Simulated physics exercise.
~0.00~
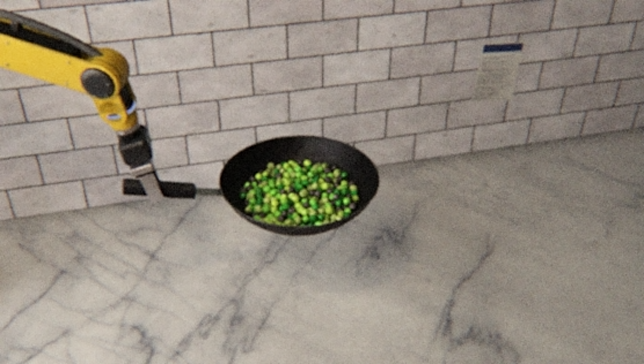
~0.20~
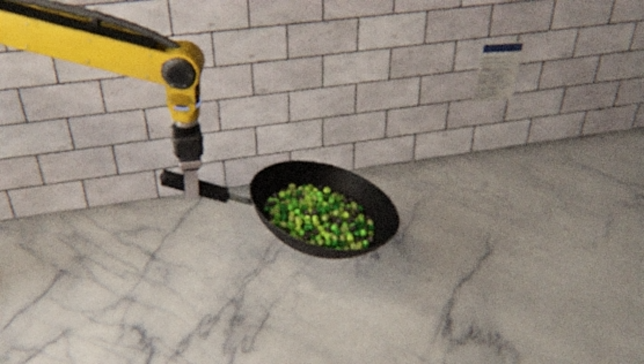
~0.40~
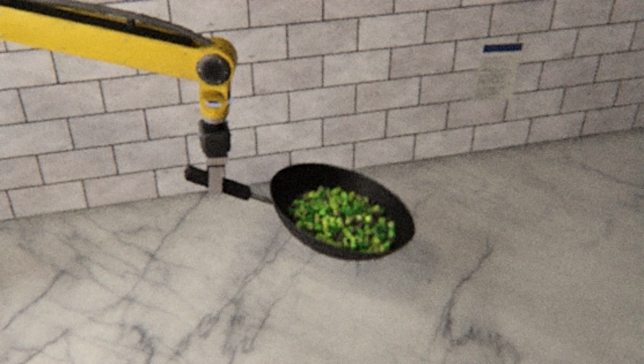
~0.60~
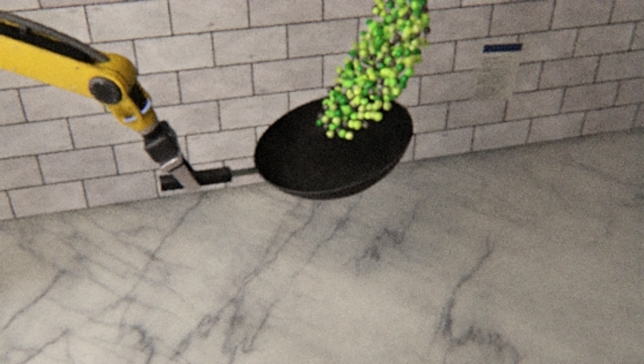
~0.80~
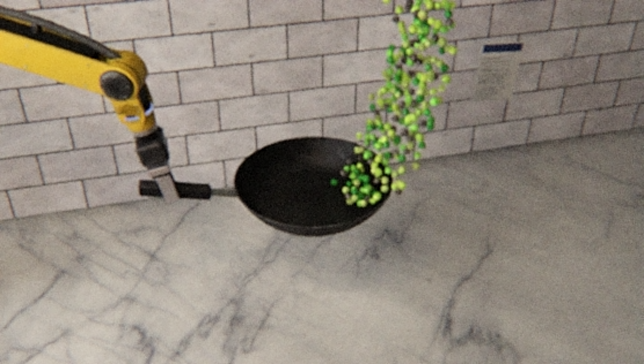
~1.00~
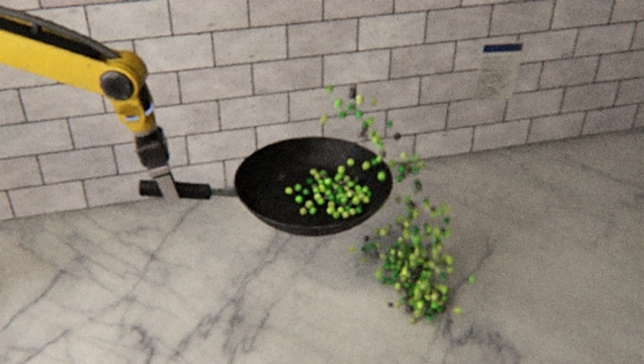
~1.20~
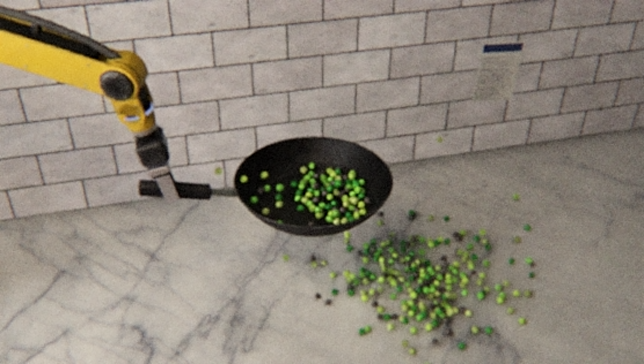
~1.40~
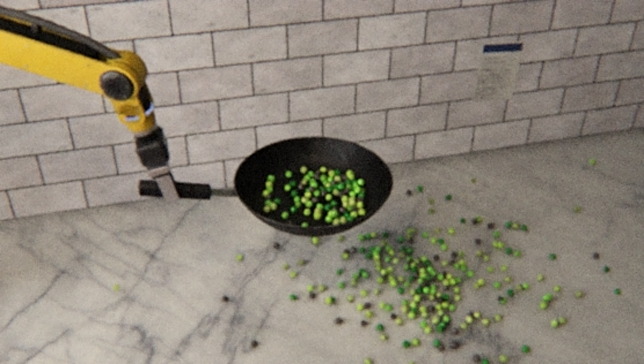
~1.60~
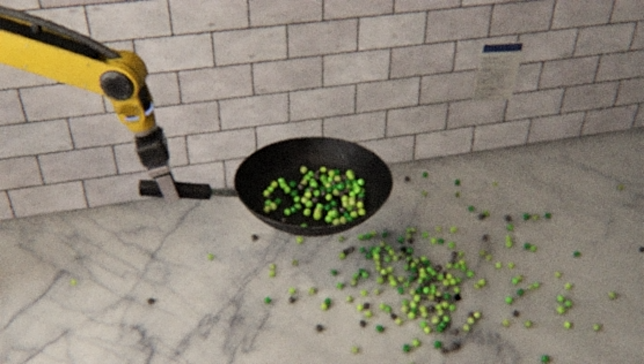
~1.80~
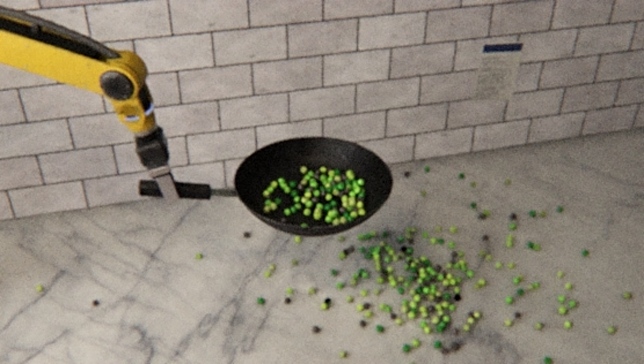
A black frying pan full of small round green pieces, some darker or yellowish, is held by a yellow robot arm at the left, above a grey-veined marble counter before a pale brick wall, seen from slightly above. The arm moves the pan right and down, tipping its far side lower, then swings it up and back. The pieces fly out in a tall stream above the right side. The pan levels and stops as some drop back in, while most miss, hit the counter and scatter. Finally the pan hangs still, partly filled, with most pieces strewn below.
